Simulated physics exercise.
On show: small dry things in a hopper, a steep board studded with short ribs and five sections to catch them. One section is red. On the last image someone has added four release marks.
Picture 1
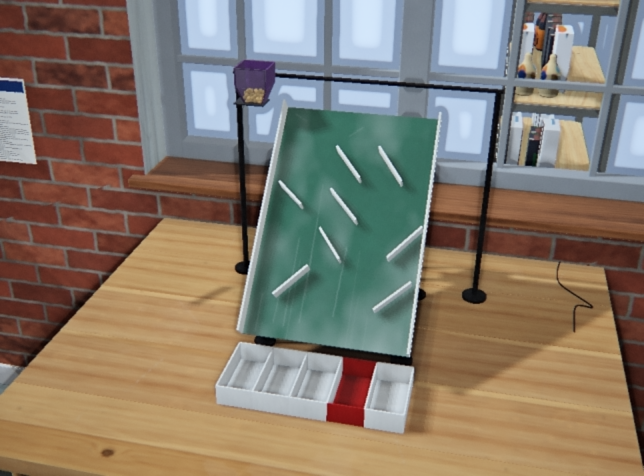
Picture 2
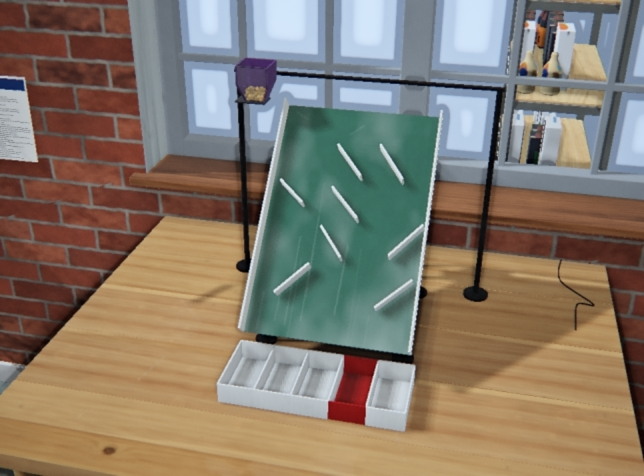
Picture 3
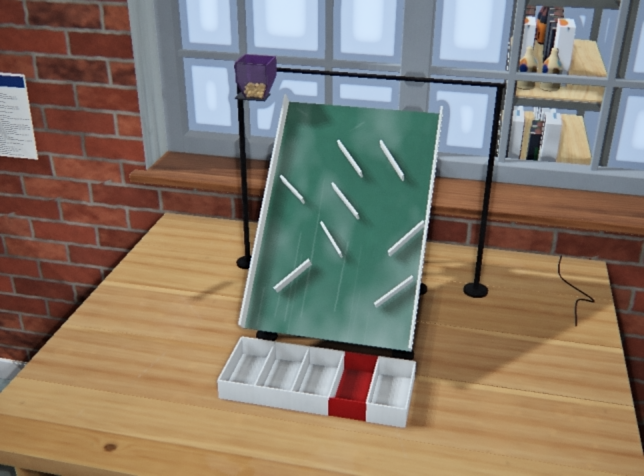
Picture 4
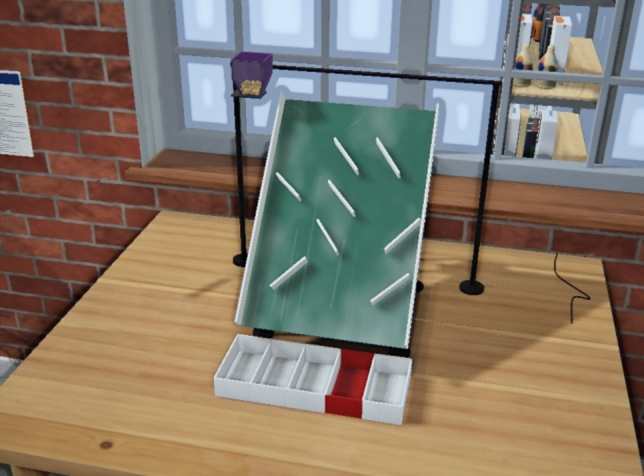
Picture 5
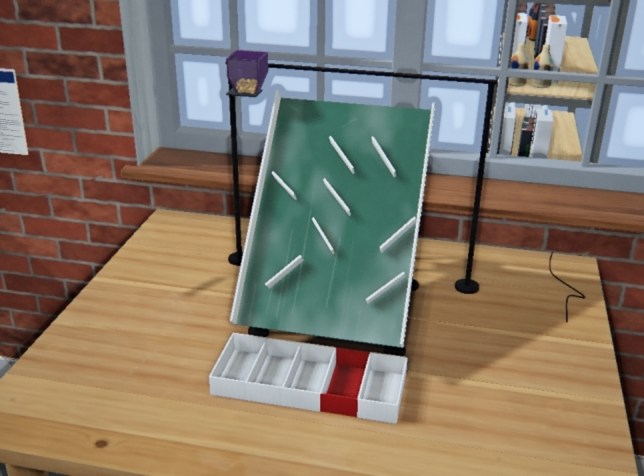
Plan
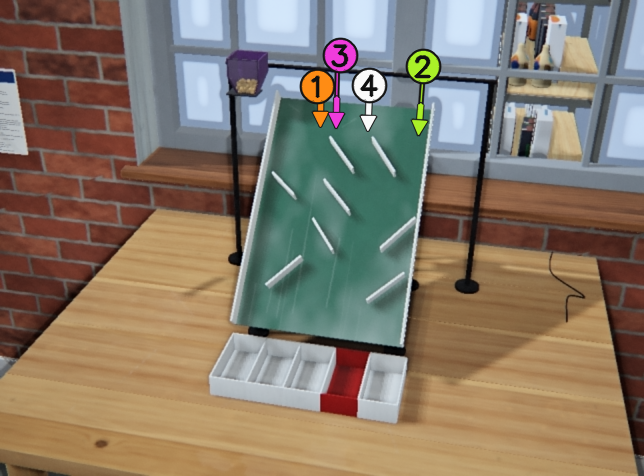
A steep green board studded with short white ribs stands on a pale wooden table, seen from slightly above, with brick walls and a blue-grey window behind. A purple hopper holding small tan pieces sits at upper left on a black frame, and below the board lies a white tray with one red section, right of centre. Nothing on the table moves; only the camera drifts very slightly.
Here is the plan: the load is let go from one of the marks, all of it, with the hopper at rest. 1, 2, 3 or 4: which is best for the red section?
4.
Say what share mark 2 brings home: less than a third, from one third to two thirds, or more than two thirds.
It is less than a third.
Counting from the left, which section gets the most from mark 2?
The third.
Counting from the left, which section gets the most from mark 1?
The first from the left.
On the marked copy, mark 1 meets the board at (320, 121); mark 2 meets the board at (418, 129); mark 3 meets the board at (336, 122); mark 4 meets the board at (368, 125).
Choosing 1, a small share in the red section, the bulk in other sections.
Choosing 2, close to a quarter in the red section, close to two thirds in other sections, only a few held on the board.
Choosing 3, close to a quarter in the red section, the bulk in other sections.
Choosing 4, close to two thirds in the red section, close to a third in other sections, only a few outside the box.
